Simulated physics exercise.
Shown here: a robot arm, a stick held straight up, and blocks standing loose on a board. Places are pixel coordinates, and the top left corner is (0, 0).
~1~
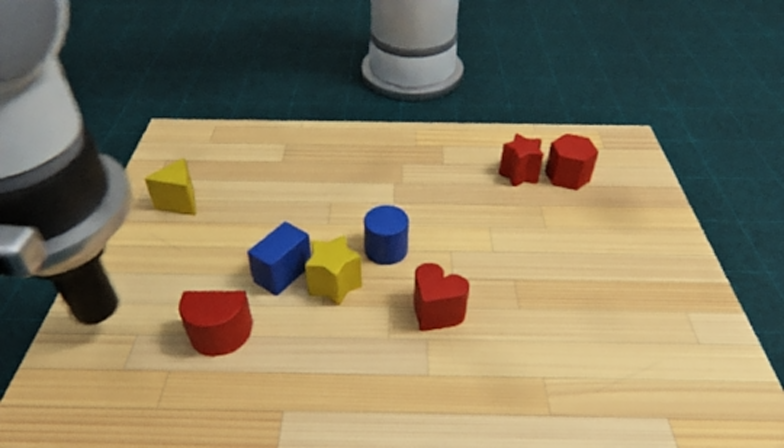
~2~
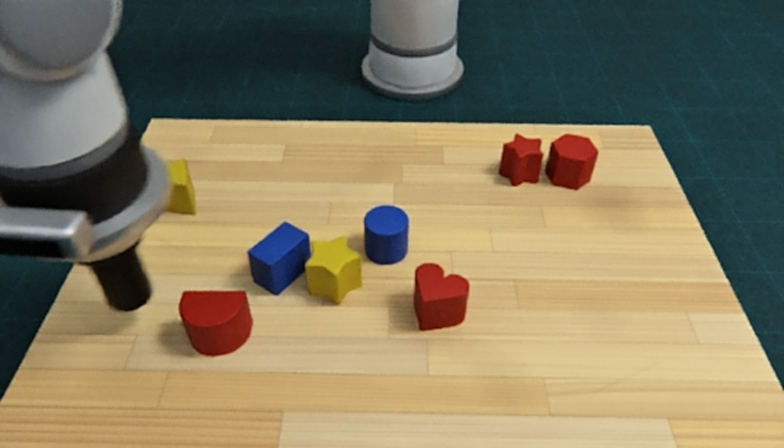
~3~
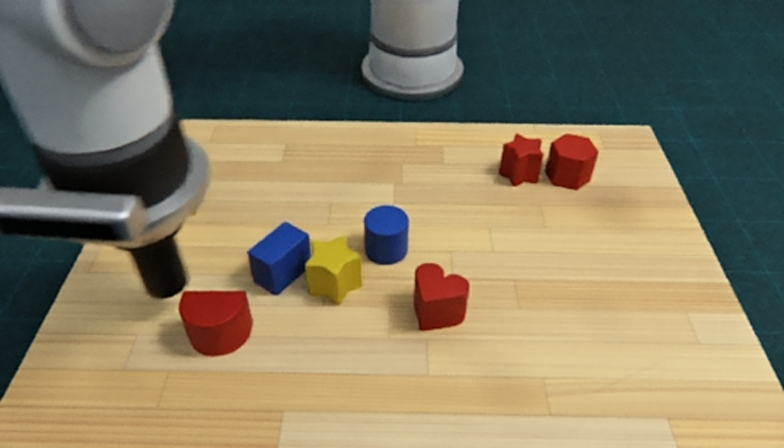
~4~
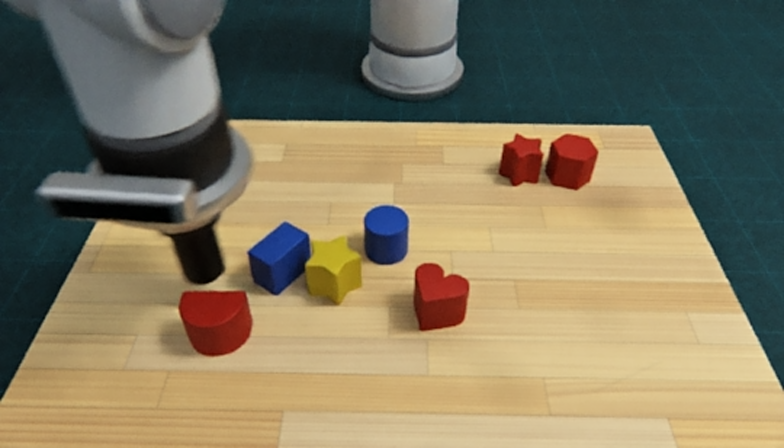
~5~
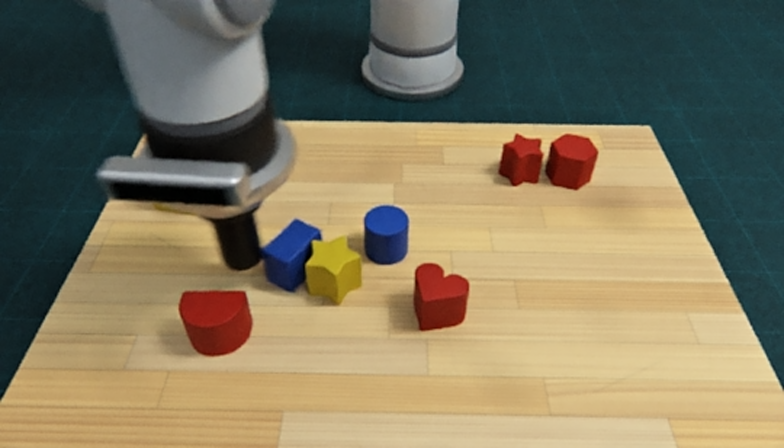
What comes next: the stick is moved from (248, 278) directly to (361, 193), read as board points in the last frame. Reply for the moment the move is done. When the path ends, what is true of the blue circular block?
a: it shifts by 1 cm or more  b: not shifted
It's b.
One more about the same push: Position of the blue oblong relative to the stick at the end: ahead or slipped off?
It escapes to one side.
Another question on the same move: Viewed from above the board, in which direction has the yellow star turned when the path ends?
Bird's-eye view: Clockwise.
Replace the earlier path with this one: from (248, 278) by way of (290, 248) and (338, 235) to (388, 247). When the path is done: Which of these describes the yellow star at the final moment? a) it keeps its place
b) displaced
b
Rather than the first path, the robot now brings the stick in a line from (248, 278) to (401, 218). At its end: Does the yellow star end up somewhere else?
That would be a yes.
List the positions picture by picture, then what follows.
In the first frame, lower end of the stick (97, 309), tops of blocks, blue oblong (278, 242), yellow star (332, 253), blue circular block (386, 219).
In the second frame, stick (131, 297), blocks as before.
In the third frame, stick (167, 284), blocks as before.
In the fourth frame, stick (205, 271), blocks as before.
In the fifth frame, stick (243, 258), blue oblong (292, 239), yellow star (332, 253), blue circular block (386, 219).
On the path given first. One third of the way, stick (286, 226); blue oblong (310, 234); yellow star (340, 253), turned 25° clockwise.
Two thirds of the way, stick (325, 198); blue oblong (312, 233); yellow star (341, 254), turned 25° clockwise.
At the end, stick (360, 173); blue oblong (312, 233); yellow star (341, 254), turned 25° clockwise; blue circular block not moved.
